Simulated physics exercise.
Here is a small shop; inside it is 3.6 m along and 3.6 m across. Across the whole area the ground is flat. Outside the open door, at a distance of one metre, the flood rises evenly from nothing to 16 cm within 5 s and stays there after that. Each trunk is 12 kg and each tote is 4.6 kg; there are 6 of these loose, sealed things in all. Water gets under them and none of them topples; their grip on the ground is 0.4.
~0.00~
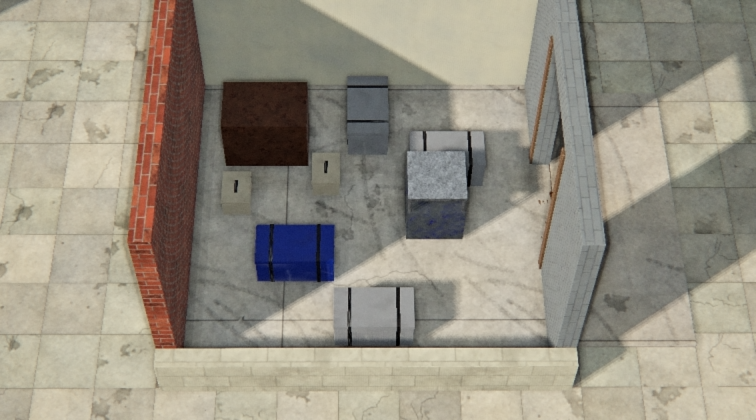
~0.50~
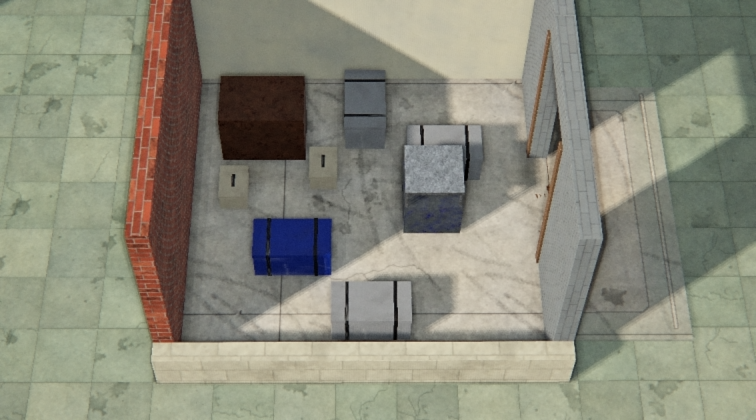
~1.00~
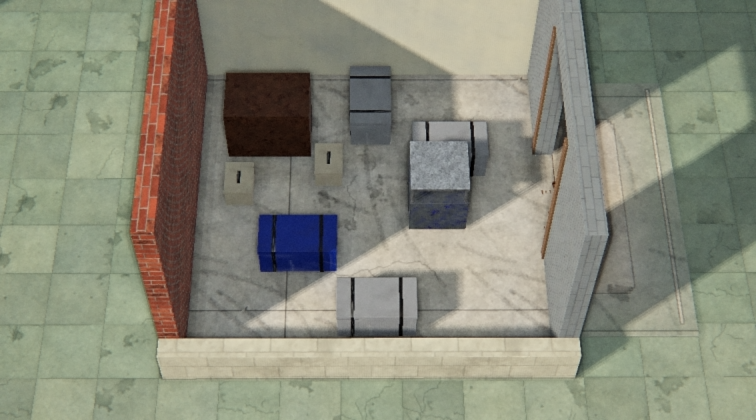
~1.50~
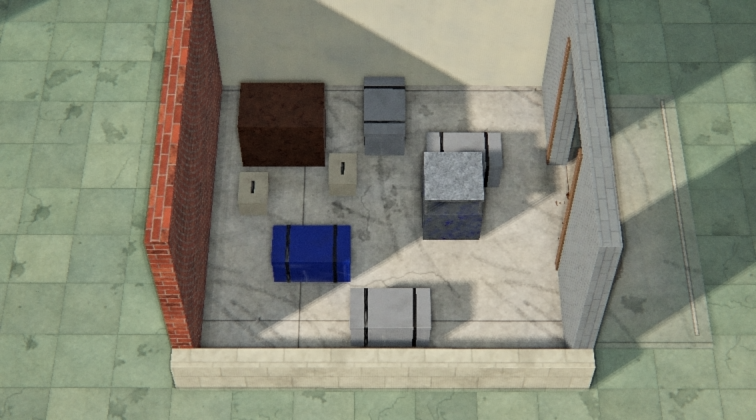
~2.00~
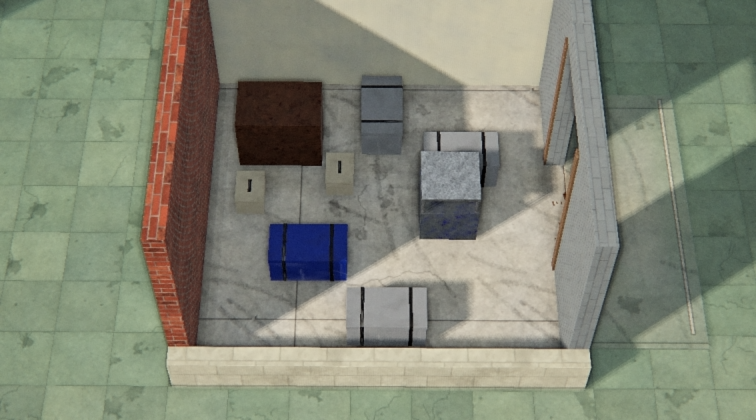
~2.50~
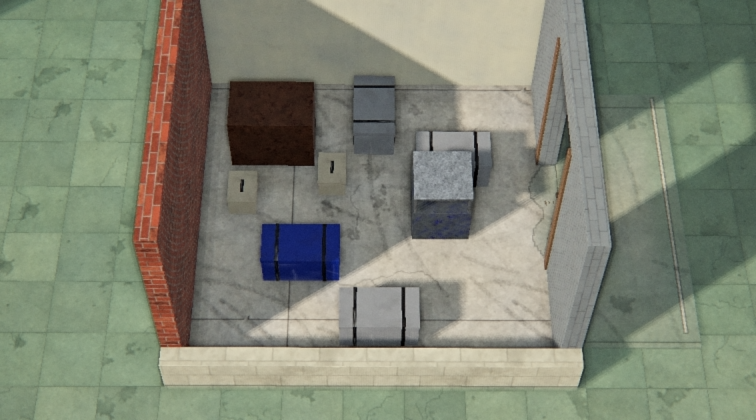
Greenish, shallow-looking water spread over the pale paving outside a small roofless room, then crept over the strip by the right-hand doorway, and a faint patch showed just inside while the boxes stayed put.
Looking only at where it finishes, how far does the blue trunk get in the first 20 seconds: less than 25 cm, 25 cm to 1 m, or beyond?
Looks like it will shift a fair bit.
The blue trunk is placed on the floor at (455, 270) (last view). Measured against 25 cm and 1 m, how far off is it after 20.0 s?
It goes a long way.
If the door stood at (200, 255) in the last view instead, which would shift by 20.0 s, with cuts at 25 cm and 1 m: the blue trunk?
By then the blue trunk has been carried a long way.
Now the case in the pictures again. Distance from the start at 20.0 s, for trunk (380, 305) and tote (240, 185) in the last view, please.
Net displacement, in order: 100 cm; 80 cm.
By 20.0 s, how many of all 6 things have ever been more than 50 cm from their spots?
That adds up to 6.
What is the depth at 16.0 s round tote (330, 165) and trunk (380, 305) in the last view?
I'd estimate 11 cm for the first and 10 cm for the second.
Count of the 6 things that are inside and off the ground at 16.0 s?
Count: 6.
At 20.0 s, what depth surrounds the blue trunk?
Roughly 12 cm.
After 4.0 s the blue trunk is near (301, 242), 0.0 m from its start, aground; 0 afloat.
After 9.0 s the blue trunk is near (300, 242), 0.0 m from its start, aground; 3 afloat.
After 16.0 s the blue trunk is near (332, 255), 0.4 m from its start, afloat; 6 afloat.
After 20.0 s the blue trunk is near (313, 295), 0.7 m from its start, afloat; 6 afloat.
